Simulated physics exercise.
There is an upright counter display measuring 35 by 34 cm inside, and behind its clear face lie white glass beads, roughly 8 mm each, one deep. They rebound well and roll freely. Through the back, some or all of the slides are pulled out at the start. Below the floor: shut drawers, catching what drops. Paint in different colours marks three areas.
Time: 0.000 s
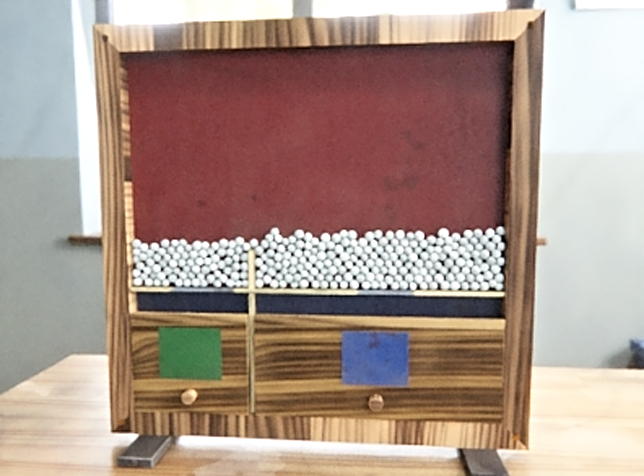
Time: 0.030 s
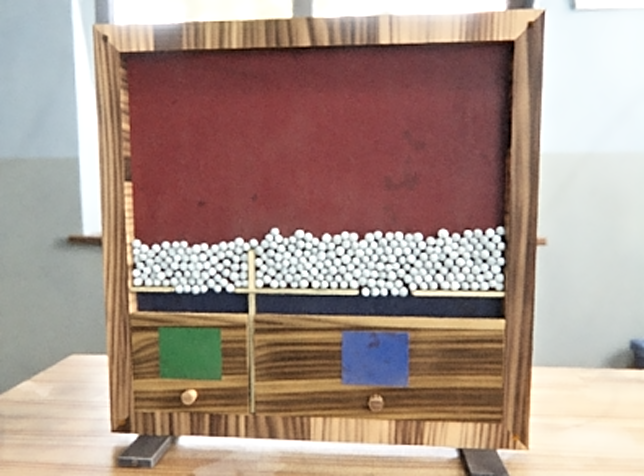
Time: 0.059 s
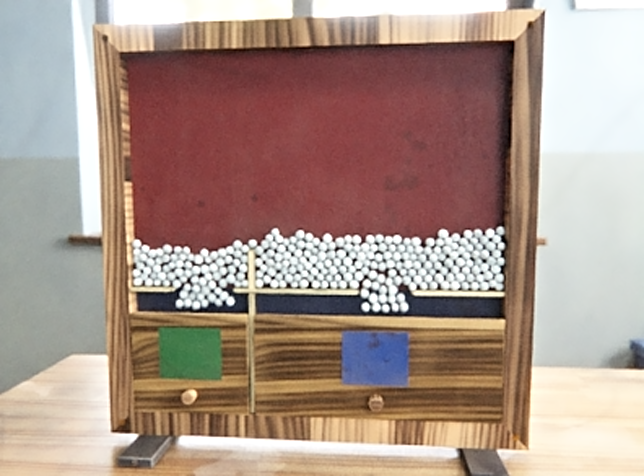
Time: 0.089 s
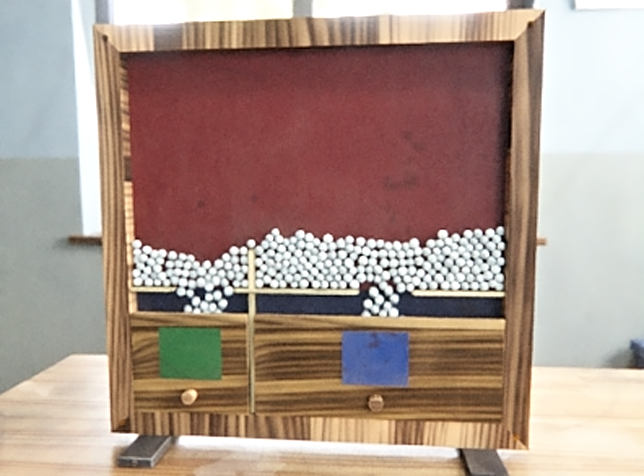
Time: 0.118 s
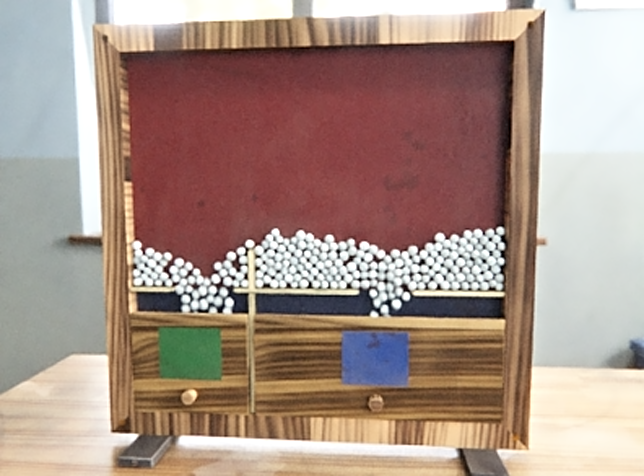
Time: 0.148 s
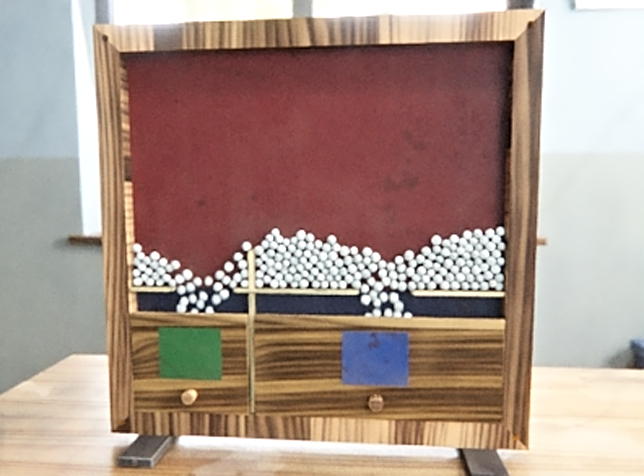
The video shows white beads heaped behind the clear face of an upright wooden-framed display with a red backing, draining through two gaps in the floor above green- and blue-marked drawers, as dips form in the heap over each gap.
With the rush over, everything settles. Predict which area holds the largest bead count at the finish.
Largest count: Blue.
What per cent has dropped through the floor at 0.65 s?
I'd say about 65 per cent.
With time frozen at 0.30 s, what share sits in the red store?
50 per cent.
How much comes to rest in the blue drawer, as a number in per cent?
It comes to around 55 per cent of the load.
After 0.30 s, 50 % are out; red 50 %, blue 25 %, green 25 %.
After 0.65 s, 65 % are out; red 35 %, blue 40 %, green 25 %.
After 1.35 s, 80 % are out; red 20 %, blue 50 %, green 25 %.
Settled by 2.6 s, 80 % are out; red 20 %, blue 55 %, green 25 %.
